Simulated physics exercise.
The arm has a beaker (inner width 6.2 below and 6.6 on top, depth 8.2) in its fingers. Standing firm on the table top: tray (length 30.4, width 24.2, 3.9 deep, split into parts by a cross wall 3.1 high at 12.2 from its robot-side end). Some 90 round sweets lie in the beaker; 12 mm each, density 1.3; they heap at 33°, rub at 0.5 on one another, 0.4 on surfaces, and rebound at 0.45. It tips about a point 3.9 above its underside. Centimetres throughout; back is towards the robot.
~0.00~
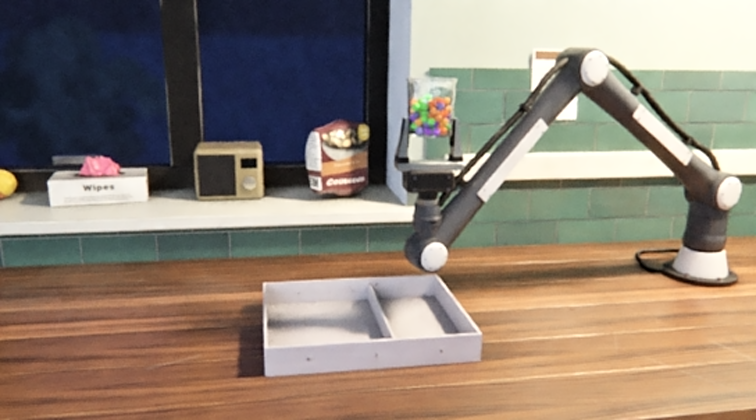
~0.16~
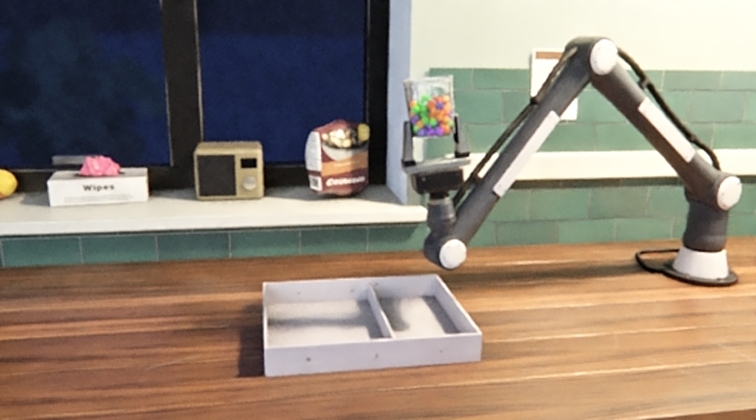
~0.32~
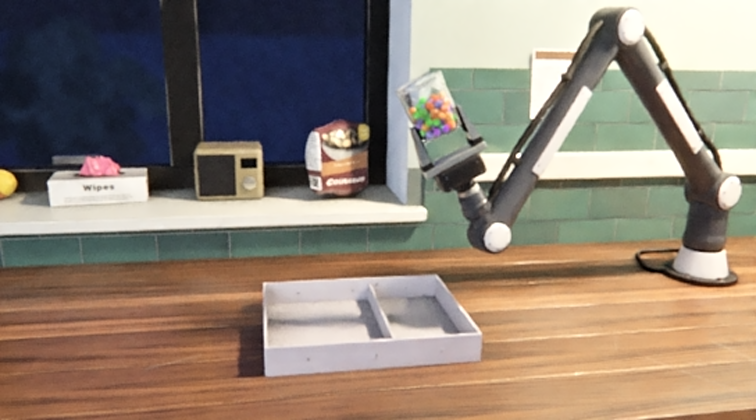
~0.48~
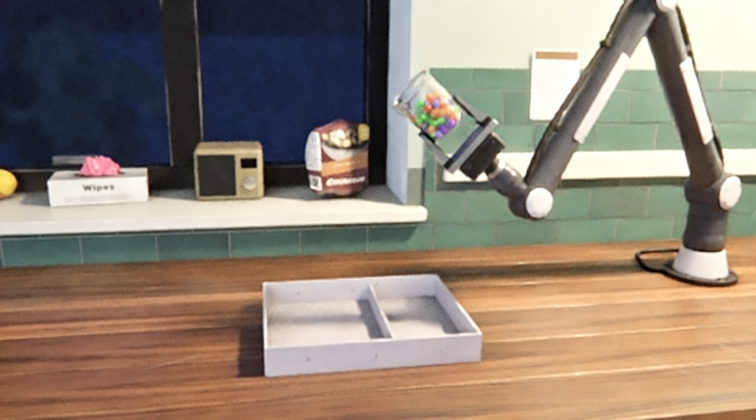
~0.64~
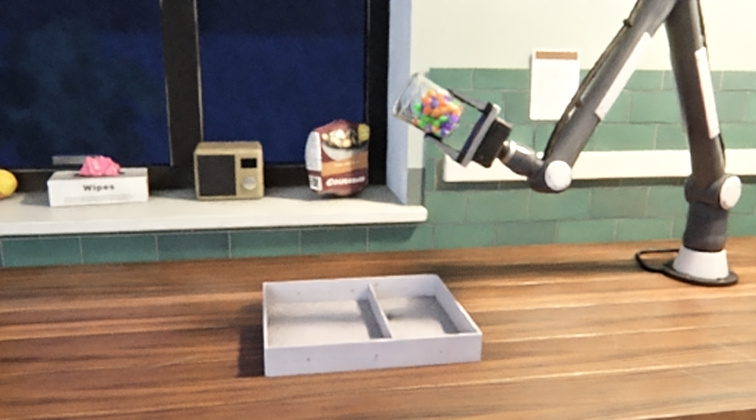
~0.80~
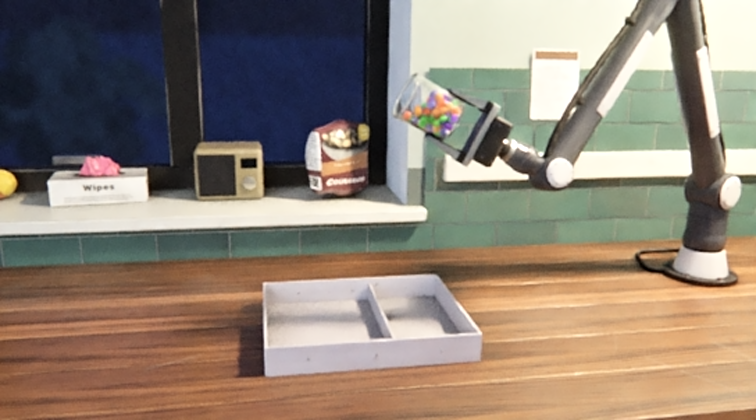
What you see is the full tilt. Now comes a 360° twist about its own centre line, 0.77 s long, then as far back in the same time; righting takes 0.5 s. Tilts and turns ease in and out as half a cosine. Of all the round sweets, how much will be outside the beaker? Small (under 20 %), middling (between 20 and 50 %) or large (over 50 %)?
Answer: Small; under 20 % of the round sweets finish outside the beaker.
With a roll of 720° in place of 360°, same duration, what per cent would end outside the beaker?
In that case some 0 per cent.
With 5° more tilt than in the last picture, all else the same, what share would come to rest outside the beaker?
It would be near 0 per cent.
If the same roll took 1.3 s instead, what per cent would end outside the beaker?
In that case some 0 per cent.
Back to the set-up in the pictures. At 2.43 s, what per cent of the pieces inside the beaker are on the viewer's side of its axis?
Some 45 per cent.
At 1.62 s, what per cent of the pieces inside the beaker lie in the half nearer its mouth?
About 30 per cent.
After 1.62 s, tipped 63°, highest piece 37 above the table; 86 in the beaker.
After 2.43 s, tipped 58°, highest piece 37 above the table; 85 in the beaker, 1 in the far-side part.
After 3.04 s, upright, highest piece 39 above the table; 85 in the beaker, 1 in the far-side part.
After 3.74 s, upright, highest piece 39 above the table; 85 in the beaker, 1 in the far-side part.
In the end, 85 in the beaker, 1 in the far-side part. That is 1 % outside the beaker.
